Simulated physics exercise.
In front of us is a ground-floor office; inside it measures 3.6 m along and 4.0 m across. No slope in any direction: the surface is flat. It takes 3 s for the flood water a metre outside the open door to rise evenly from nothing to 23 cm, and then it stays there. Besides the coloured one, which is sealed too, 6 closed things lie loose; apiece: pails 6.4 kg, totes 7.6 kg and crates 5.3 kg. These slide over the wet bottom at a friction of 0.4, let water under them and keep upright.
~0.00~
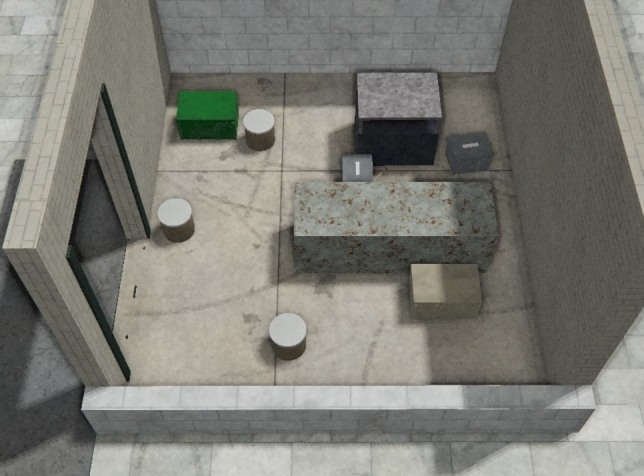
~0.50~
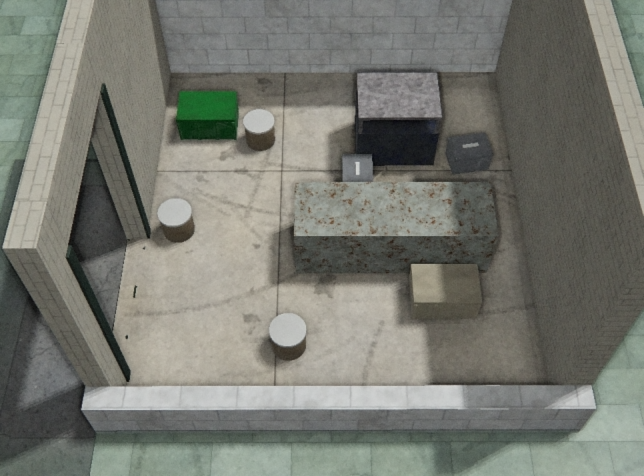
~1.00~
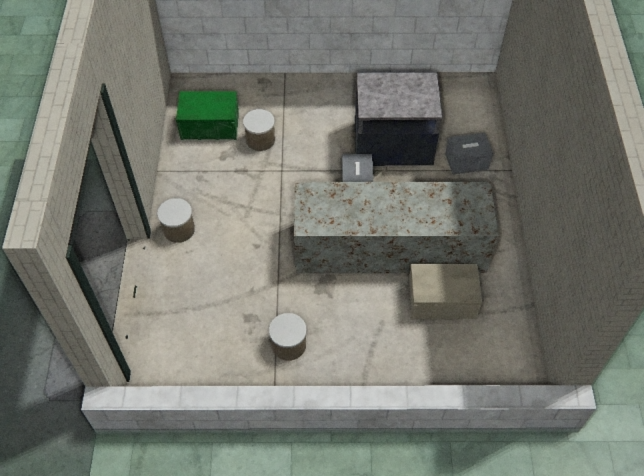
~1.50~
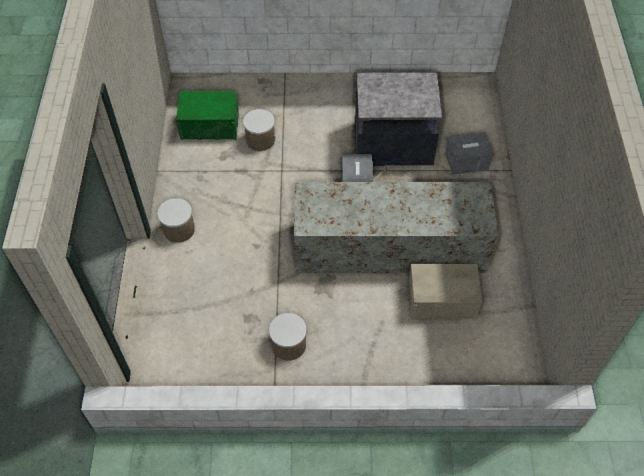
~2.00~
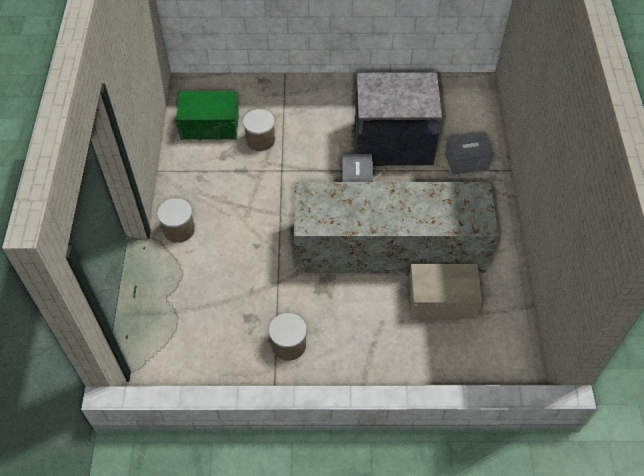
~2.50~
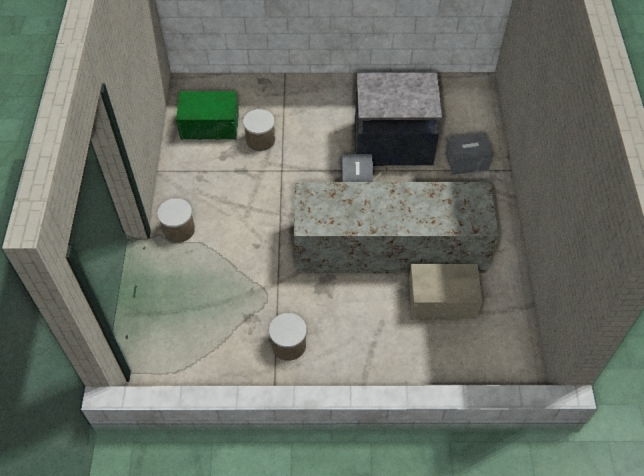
A ground-floor office with pale walls and a flat, stained floor is seen from above, its front side cut low. A green crate sits at the back left among three pale round stools, with a long speckled block, a dark cabinet, and grey and beige boxes to the right. Greenish water covers the ground outside, then spreads through the left doorway across the floor, while the objects and camera stay still.
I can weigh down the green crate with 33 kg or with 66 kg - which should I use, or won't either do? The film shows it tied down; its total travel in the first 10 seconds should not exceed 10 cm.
Go with the lighter one.
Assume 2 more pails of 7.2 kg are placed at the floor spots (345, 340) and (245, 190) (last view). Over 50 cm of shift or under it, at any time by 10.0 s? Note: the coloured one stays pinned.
Respectively, exceeded and not exceeded.
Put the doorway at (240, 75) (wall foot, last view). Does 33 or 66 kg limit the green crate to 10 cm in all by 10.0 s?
Both fall short.
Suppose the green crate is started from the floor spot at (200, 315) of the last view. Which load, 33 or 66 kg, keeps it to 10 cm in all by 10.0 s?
Well, must use the heavier.
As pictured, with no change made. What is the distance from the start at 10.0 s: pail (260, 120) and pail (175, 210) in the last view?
Net displacement, in order: 60 cm; 10 cm.
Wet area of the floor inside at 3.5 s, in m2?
About 4.0 m2.
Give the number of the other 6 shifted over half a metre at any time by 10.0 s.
Count: 4.
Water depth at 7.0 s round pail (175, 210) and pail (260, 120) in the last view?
I'd estimate 4 cm for the first and 4 cm for the second.
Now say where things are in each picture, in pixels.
The green crate at (207, 105) rests on the ground; 0.0 m2 under water; 0 of 7 have shifted, in the first frame.
The green crate at (207, 105) rests on the ground; water covers 0.0 m2; 0 of 7 have shifted, in the second frame.
The green crate at (207, 105), on the bottom; 0.0 m2 under water; 0 of 7 have shifted, in the third frame.
The green crate at (207, 105), on the bottom; water covers 0.0 m2; 0 of 7 have shifted, in the fourth frame.
The green crate at (207, 105) rests on the ground; water covers 0.3 m2; 0 of 7 have shifted, in the fifth frame.
The green crate at (207, 105) rests on the ground; water covers 1.1 m2; 0 of 7 have shifted, in the sixth frame.
After 3.5 s the green crate would be 0 cm from its start with 33 kg and 0 cm from its start with 66 kg; 0 cm of water round it then.
After 4.5 s the green crate would be 0 cm from its start with 33 kg and 0 cm from its start with 66 kg; 0 cm of water round it then.
After 7.0 s the green crate would be 0 cm from its start with 33 kg and 0 cm from its start with 66 kg; 3 cm of water round it then.
After 10.0 s the green crate would be 0 cm from its start with 33 kg and 0 cm from its start with 66 kg; 9 cm of water round it then.
